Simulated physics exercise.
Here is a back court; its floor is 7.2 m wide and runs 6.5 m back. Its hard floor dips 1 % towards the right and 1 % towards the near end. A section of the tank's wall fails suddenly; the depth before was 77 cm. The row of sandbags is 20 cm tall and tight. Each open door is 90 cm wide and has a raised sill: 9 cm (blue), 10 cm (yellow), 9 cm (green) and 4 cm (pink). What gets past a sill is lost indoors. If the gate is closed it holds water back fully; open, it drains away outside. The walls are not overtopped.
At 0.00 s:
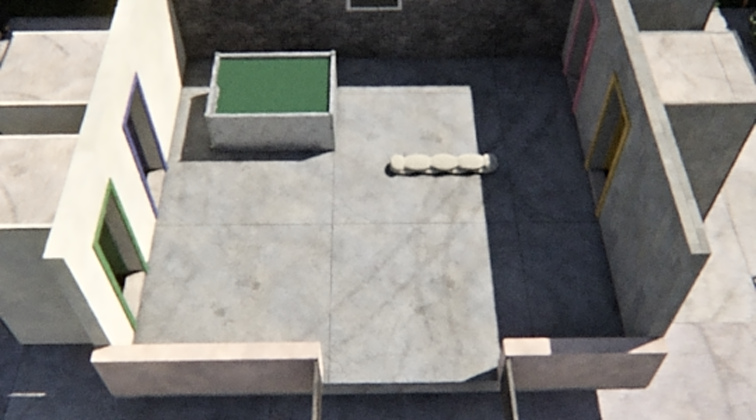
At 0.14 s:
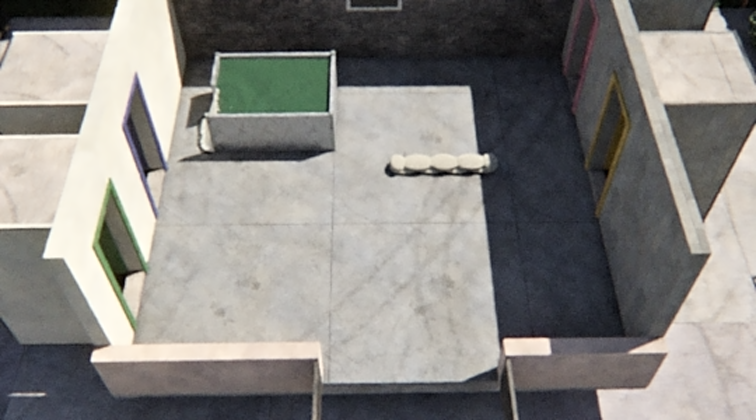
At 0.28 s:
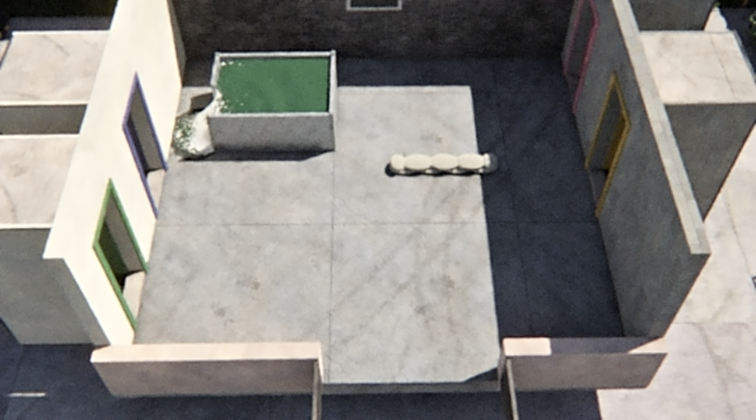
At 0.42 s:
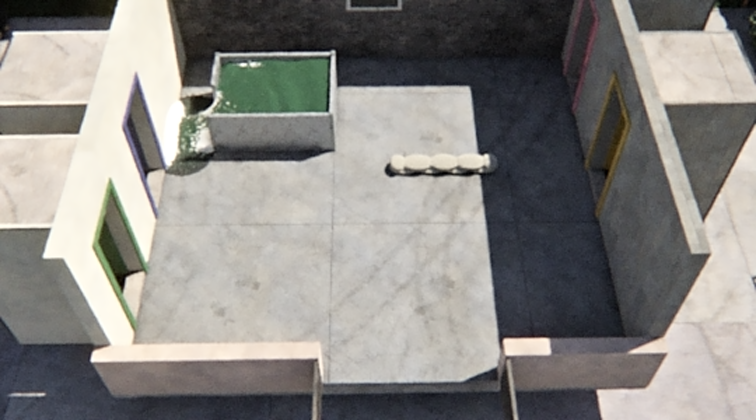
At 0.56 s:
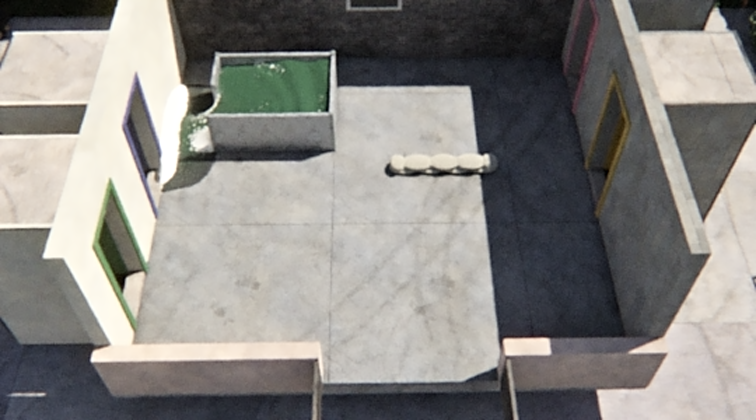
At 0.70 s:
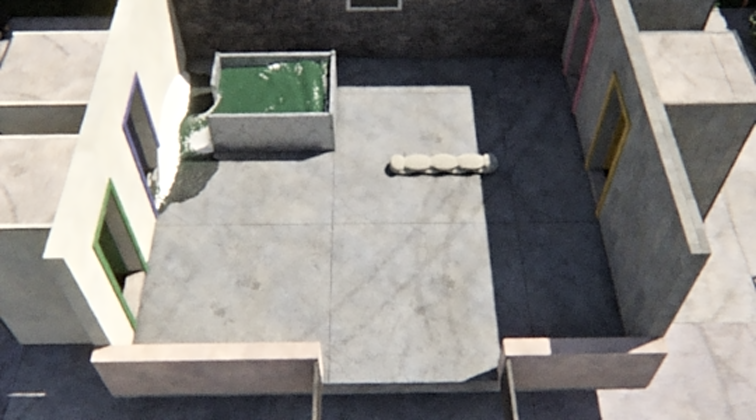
In a walled concrete courtyard, a raised tank of green water broke open on its left side, and water poured out, hit the white wall and spread forward across the floor beside the blue-framed doorway.
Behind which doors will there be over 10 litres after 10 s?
Door by door: At the blue door it goes over the limit; at the yellow door it keeps below the limit; at the green door it keeps below the limit; at the pink door it goes over the limit.
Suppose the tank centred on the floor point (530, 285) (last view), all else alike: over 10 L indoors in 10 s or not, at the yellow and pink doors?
Then: Yellow not over, pink not over.
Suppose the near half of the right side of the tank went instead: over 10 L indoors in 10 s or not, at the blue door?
Then: Blue under.
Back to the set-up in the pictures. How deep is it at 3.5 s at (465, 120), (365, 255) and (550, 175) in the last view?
Roughly 1, 1 and 0 cm, in turn.
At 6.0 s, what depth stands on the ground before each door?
In cm: Blue 7, yellow 3, green 2, pink 11.
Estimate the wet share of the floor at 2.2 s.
Some 30 per cent of it.
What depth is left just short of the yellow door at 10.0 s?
About 5.0 cm.
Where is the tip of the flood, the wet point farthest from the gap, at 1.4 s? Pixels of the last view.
Around (140, 304).
After 1.4 s water covers 15 % of the floor and is deepest (54 cm) near (182, 137); blue door 16 cm at the sill, 13 L in, yellow door not reached, green door 2 cm at the sill, 0 L in, pink door not reached.
After 2.2 s water covers 30 % of the floor and is deepest (41 cm) near (182, 137); blue door 14 cm at the sill, 29 L in, yellow door not reached, green door 5 cm at the sill, 0 L in, pink door not reached.
After 3.5 s water covers 45 % of the floor and is deepest (31 cm) near (172, 137); blue door 11 cm at the sill, 41 L in, yellow door not reached, green door 4 cm at the sill, 0 L in, pink door not reached.
After 6.0 s water covers 70 % of the floor and is deepest (20 cm) near (172, 137); blue door 7 cm at the sill, 46 L in, yellow door 3 cm at the sill, 0 L in, green door 2 cm at the sill, 0 L in, pink door 11 cm at the sill, 52 L in.
After 10.0 s water covers 80 % of the floor and is deepest (12 cm) near (530, 365); blue door 4 cm at the sill, 47 L in, yellow door 5 cm at the sill, 0 L in, green door 3 cm at the sill, 0 L in, pink door 7 cm at the sill, 120 L in.
